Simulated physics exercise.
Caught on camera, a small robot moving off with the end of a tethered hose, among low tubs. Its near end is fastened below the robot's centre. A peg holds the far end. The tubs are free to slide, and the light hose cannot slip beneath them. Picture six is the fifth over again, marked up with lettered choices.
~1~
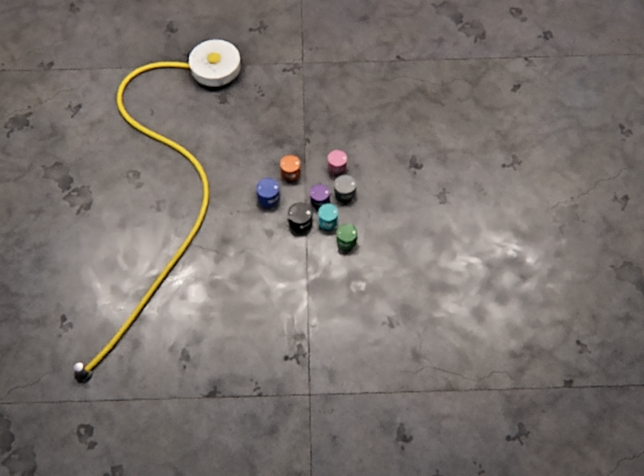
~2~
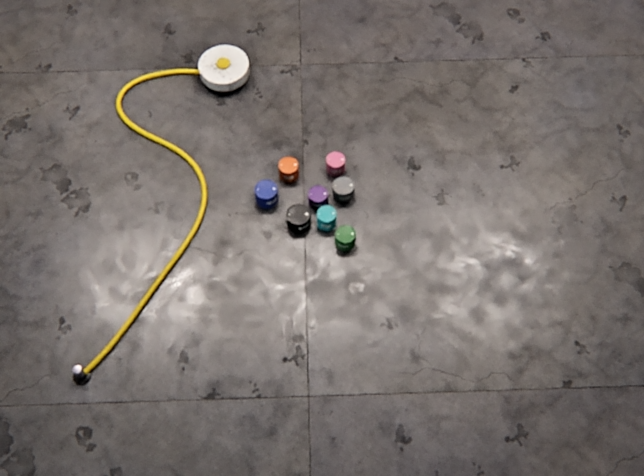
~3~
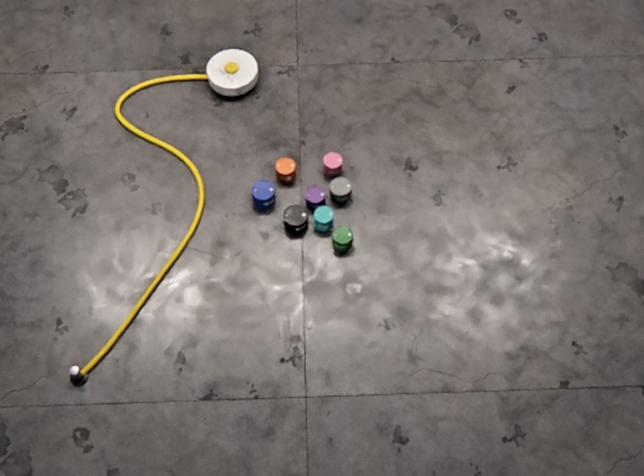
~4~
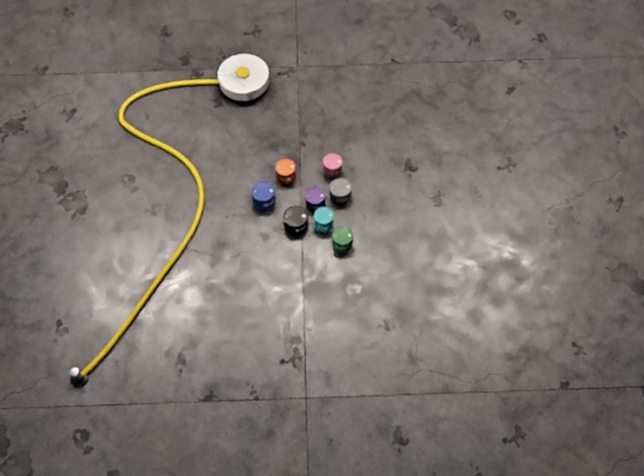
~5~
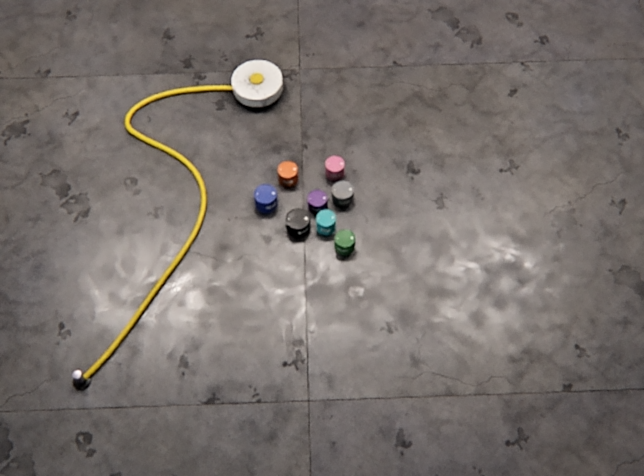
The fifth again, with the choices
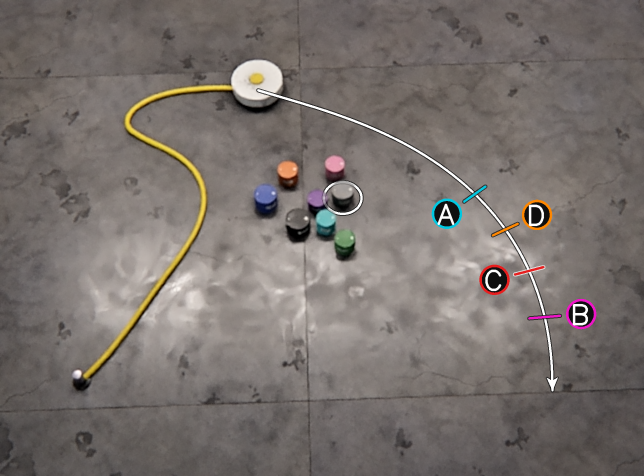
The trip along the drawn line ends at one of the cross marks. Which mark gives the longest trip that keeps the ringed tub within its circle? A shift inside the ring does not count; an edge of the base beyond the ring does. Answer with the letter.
It should halt at D.
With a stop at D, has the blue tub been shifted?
No.
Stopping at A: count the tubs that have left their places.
By then, none.
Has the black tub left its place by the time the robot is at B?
By then, yes.
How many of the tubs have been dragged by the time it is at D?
By then, two.
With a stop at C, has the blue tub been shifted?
Yes.
On the marked copy, A at (475, 194); B at (545, 317); C at (529, 271); D at (505, 230); the ring at (343, 198); the route from (258, 90) via (459, 180) to (552, 391).
With D. Early on, robot (353, 115); grey tub (343, 194).
Further on, robot (443, 162); grey tub (343, 194).
At the end, robot (507, 225); grey tub (343, 195); orange tub (295, 185); pink tub (335, 178); the grey tub is still in its ring.
As for the rest, A is safe but short; B drags the ringed tub to (360, 233); C drags the ringed tub to (349, 210).
